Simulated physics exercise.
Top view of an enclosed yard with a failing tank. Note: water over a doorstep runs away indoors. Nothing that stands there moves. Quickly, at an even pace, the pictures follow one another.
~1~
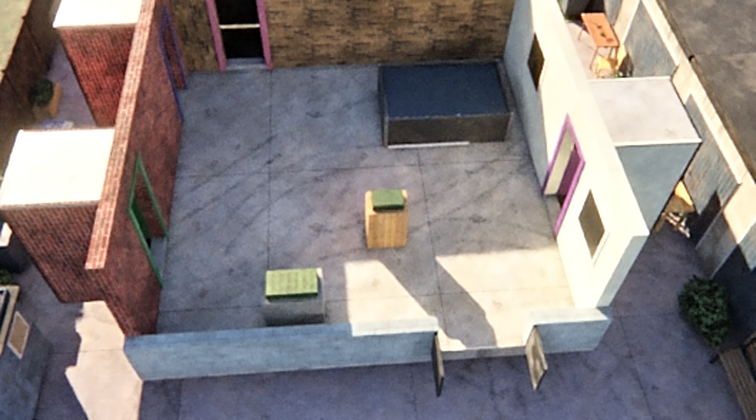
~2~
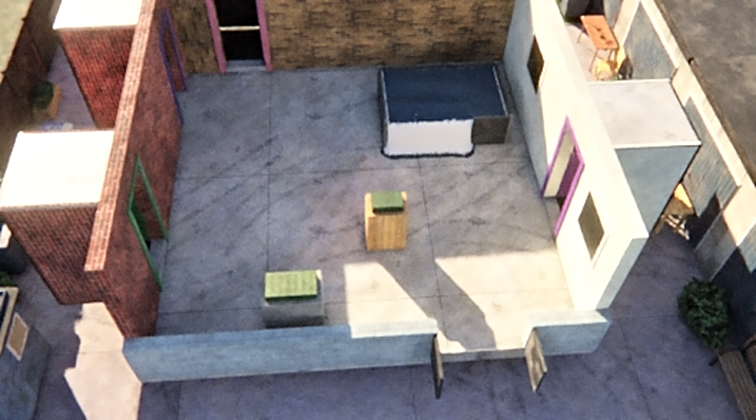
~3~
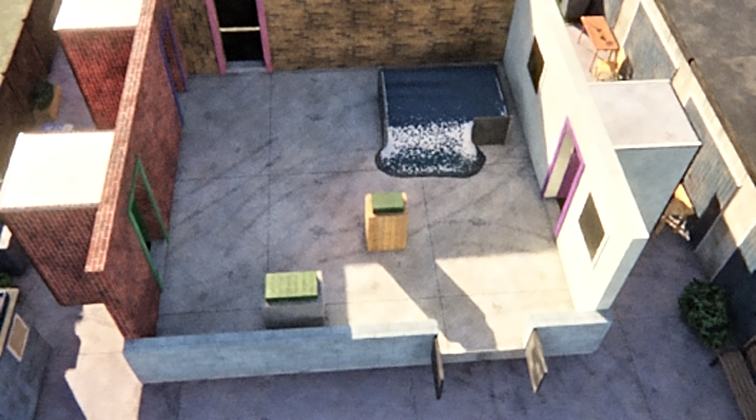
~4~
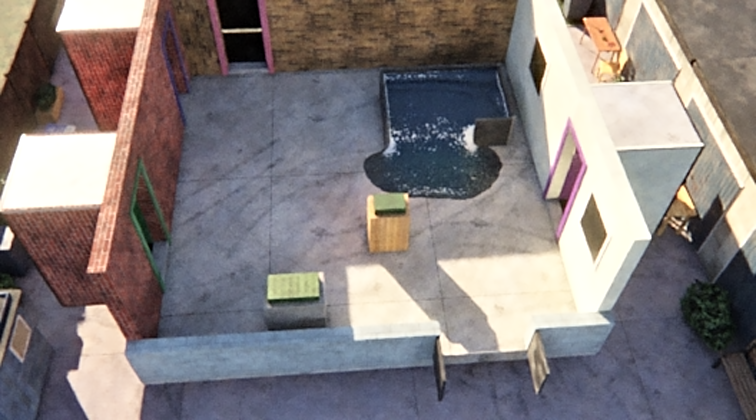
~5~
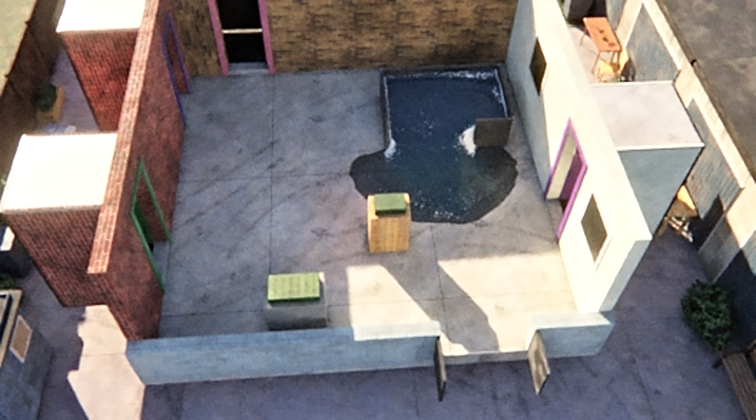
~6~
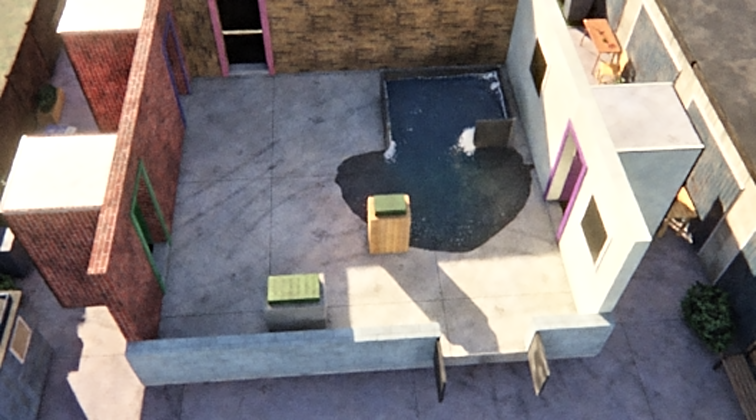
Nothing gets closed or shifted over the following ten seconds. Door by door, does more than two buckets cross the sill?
My prediction: The purple door will most likely keep inside the limit; the green door will most likely keep inside the limit; the pink door will most likely keep inside the limit; the blue door will most likely keep inside the limit.
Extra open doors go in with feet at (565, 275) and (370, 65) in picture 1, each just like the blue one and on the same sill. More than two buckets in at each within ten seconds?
Result: First overshoots, second undershoots.
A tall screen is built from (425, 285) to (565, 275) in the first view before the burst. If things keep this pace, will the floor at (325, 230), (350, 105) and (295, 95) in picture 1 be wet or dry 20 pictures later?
Taking the points in order, they are inundated, high and dry and high and dry.
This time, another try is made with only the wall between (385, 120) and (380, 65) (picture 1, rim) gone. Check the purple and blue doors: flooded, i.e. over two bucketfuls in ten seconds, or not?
The purple door stays within the limit, while the blue door tops the limit.
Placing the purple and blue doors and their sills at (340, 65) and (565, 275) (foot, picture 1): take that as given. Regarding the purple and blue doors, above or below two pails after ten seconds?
Purple: Falls short. Blue: Exceeds the limit.
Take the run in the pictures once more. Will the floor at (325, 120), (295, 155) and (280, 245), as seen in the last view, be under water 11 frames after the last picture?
As listed, the points end up high and dry, high and dry and soaked.
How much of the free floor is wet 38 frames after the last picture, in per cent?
I reckon 65 per cent or so.
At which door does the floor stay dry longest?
Result: The pink door.
A moment on, water covers 30 % of the floor; the purple door wet at the sill, nothing in, the green door not reached, the pink door not reached, the blue door not reached.
Next, water covers 40 % of the floor; the purple door wet at the sill, nothing in, the green door not reached, the pink door not reached, the blue door not reached.
Then, water covers 55 % of the floor; the purple door under two buckets in, the green door wet at the sill, nothing in, the pink door not reached, the blue door not reached.
Later, water covers 65 % of the floor; the purple door under two buckets in, the green door wet at the sill, nothing in, the pink door not reached, the blue door wet at the sill, nothing in.
In the end, water covers 80 % of the floor; the purple door under two buckets in, the green door wet at the sill, nothing in, the pink door wet at the sill, nothing in, the blue door wet at the sill, nothing in.
